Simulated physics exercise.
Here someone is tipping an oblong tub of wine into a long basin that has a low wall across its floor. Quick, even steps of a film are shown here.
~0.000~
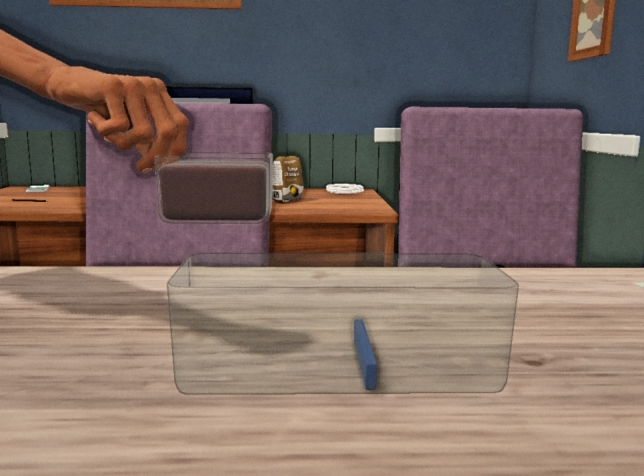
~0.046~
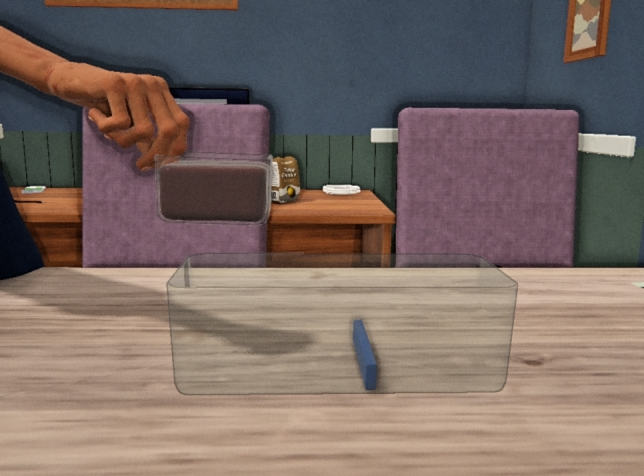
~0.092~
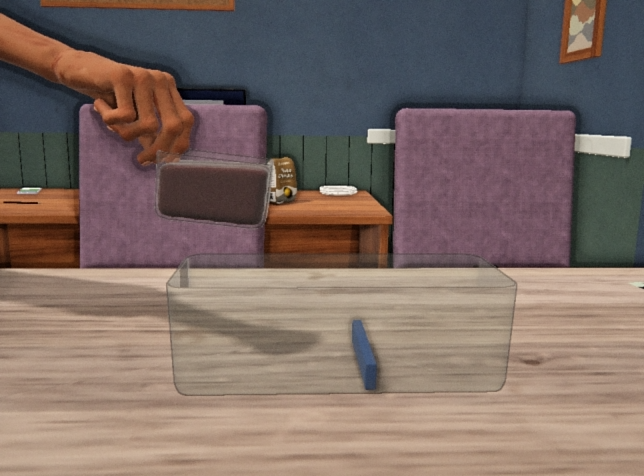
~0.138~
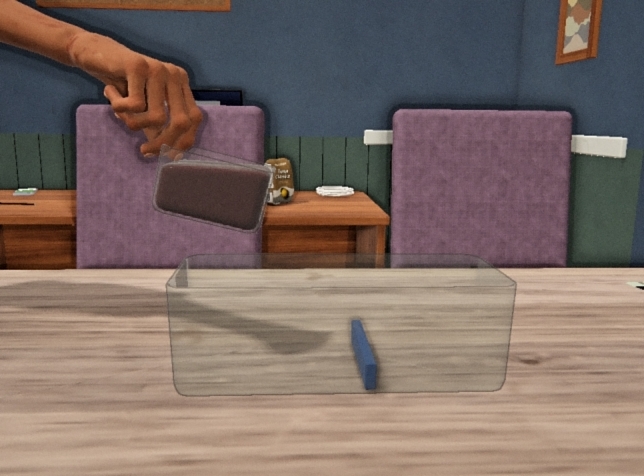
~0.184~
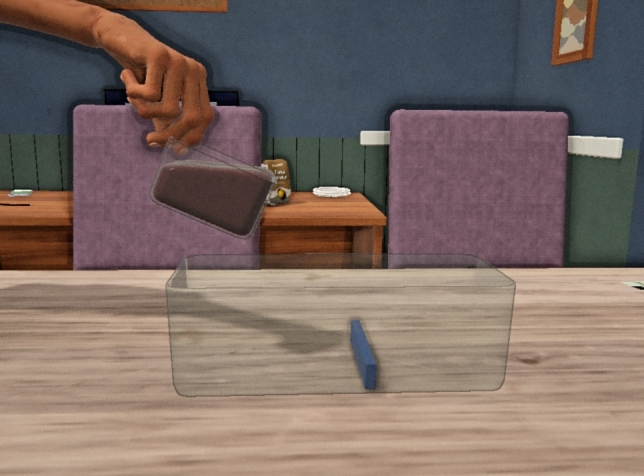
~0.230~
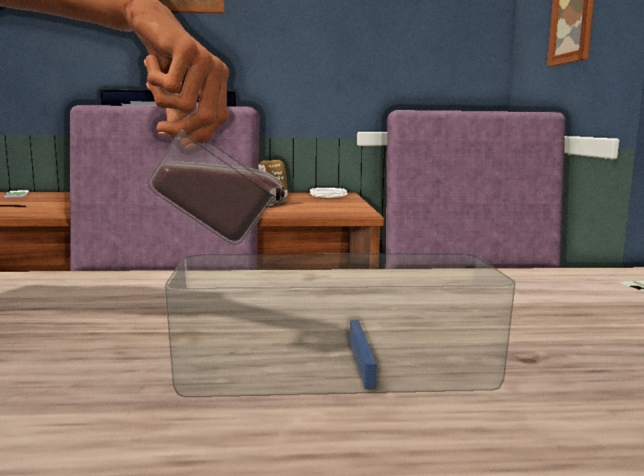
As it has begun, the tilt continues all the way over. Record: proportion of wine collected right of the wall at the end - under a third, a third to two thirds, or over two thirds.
Proportion recorded: Under a third.
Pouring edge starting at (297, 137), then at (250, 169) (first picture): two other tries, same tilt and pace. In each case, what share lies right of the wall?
You'd get 25 percent from the first and 15 percent from the second.
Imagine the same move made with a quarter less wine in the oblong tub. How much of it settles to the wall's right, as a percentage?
Estimated share: Close to 15 per cent.
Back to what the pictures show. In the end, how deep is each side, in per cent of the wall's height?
I'd say close to 50 per cent on the left side and 10 on the right.
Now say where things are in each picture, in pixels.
In the first picture, it leans 0°; its right rim is at (270, 158); the wine meets the walls at (167, 165) and (269, 166); the long basin's rim runs from (180, 270) to (499, 271); the wall's top is at (364, 341).
In the second picture, it leans 2°; its right rim is at (270, 160); the wine meets the walls at (167, 165) and (269, 167).
In the third picture, it leans 6°; its right rim is at (272, 164); the wine meets the walls at (167, 164) and (269, 168).
In the fourth picture, it leans 14°; its right rim is at (273, 172); the wine meets the walls at (167, 165) and (272, 170).
In the fifth picture, it leans 24°; its right rim is at (275, 182); the wine meets the walls at (168, 165) and (275, 175); 2 per cent is over the edge.
In the sixth picture, it leans 35°; its right rim is at (274, 194); the wine meets the walls at (163, 167) and (270, 183); 7 per cent is over the edge.
A moment on, the oblong tub is tipped right over and 19 per cent is still to pour, 55 is left of the wall and 0 right of it.
Next, the oblong tub is tipped right over and 3 per cent is still to pour, 81 is left of the wall and 10 right of it.
Then the oblong tub is tipped right over and 0 per cent is still to pour, 81 is left of the wall and 17 right of it.
Later the oblong tub is tipped right over and 0 per cent is still to pour, 81 is left of the wall and 18 right of it.
At rest 81 per cent lies left of the wall, 18 right of it and 1 outside.
